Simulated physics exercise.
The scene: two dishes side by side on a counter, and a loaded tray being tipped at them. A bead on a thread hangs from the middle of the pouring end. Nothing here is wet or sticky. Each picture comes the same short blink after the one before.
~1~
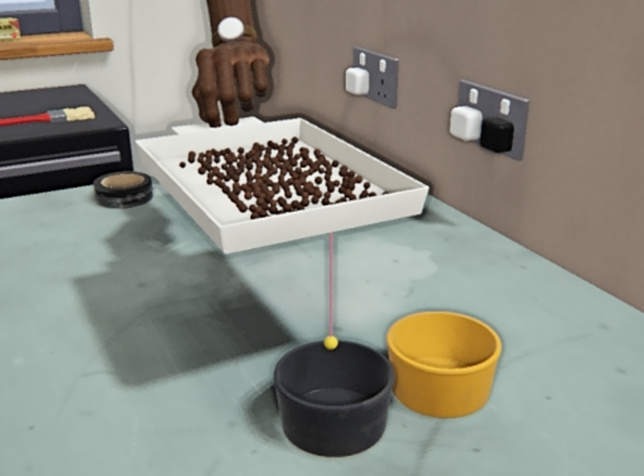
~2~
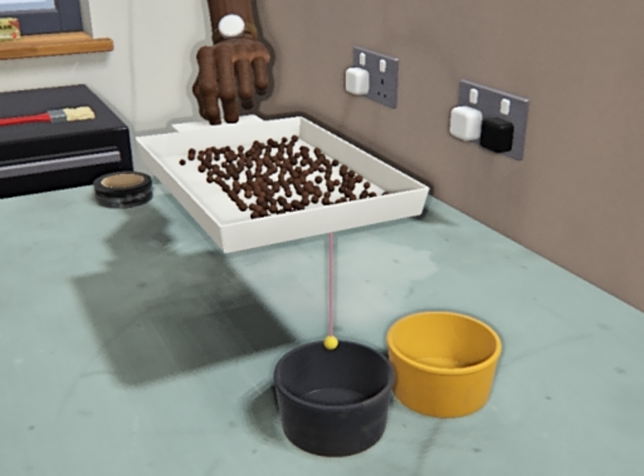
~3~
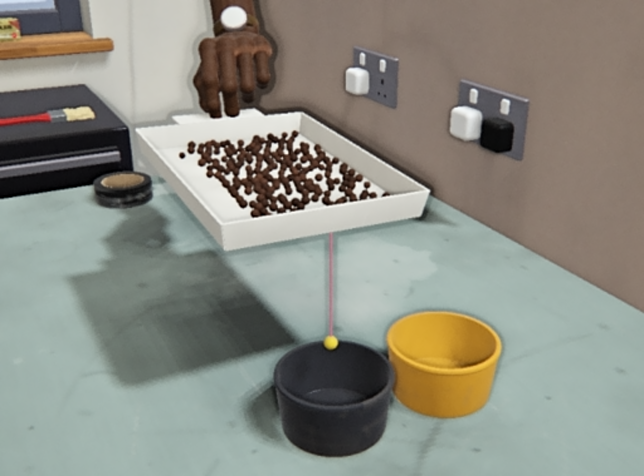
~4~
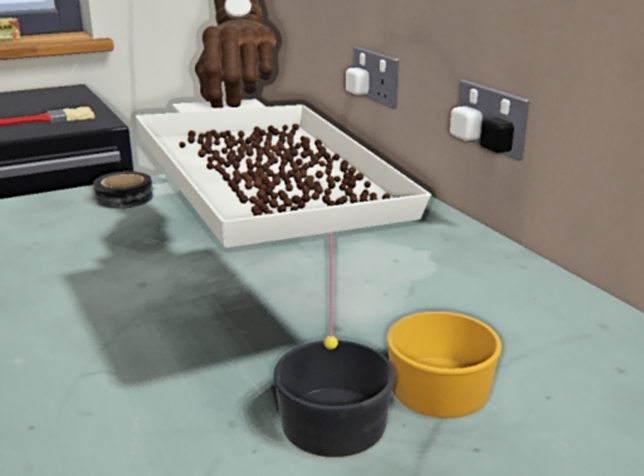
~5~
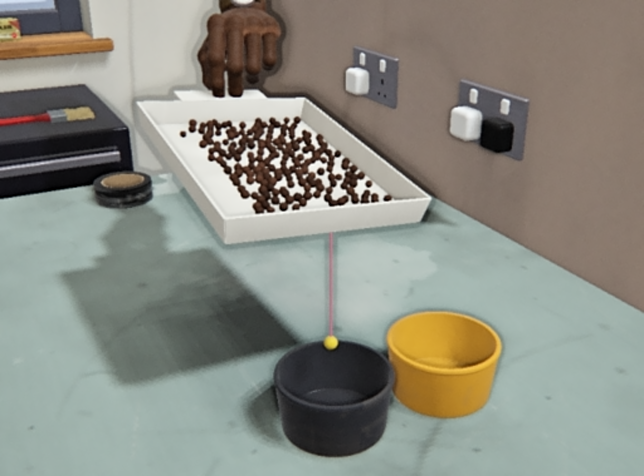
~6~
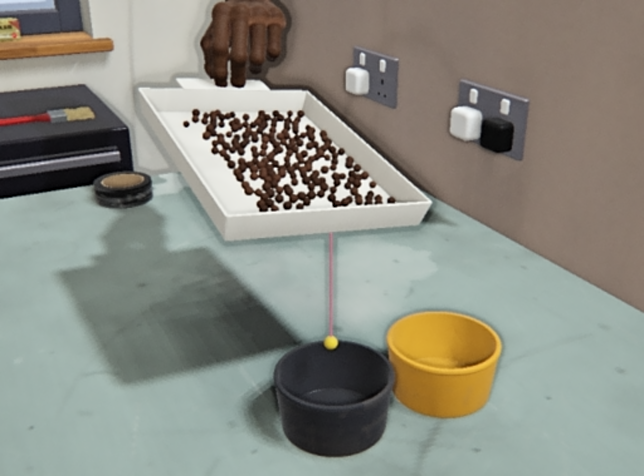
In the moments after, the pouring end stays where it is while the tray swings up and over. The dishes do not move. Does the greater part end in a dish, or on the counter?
They take the larger part between them.
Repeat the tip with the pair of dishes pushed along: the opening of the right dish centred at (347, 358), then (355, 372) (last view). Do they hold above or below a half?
First under half, then below a half.
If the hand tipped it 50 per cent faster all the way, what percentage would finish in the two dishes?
It comes to 90 per cent or so.
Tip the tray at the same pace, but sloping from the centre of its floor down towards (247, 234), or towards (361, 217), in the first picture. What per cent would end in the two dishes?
Roughly 0 per cent, and 80 per cent.
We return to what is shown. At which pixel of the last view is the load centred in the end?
Close to (439, 376).
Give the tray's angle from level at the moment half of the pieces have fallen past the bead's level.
Roughly 95°.
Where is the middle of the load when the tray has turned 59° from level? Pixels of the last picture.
Close to (373, 181).
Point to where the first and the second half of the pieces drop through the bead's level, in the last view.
The first part at (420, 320); the rest at (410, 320).
Just after the last frame, tray tipped steeply; almost all on the tray; just a few in the right dish; just a few in the air.
A moment on, tray tipped right over; roughly a quarter on the tray; roughly two thirds in the right dish; just a few outside both; about a tenth in the air.
Further on, tray tipped past a quarter turn; just a few in the left dish; almost all in the right dish; about a tenth outside both.
When it is over, tray tipped past a quarter turn; just a few in the left dish; almost all in the right dish; about a tenth outside both.
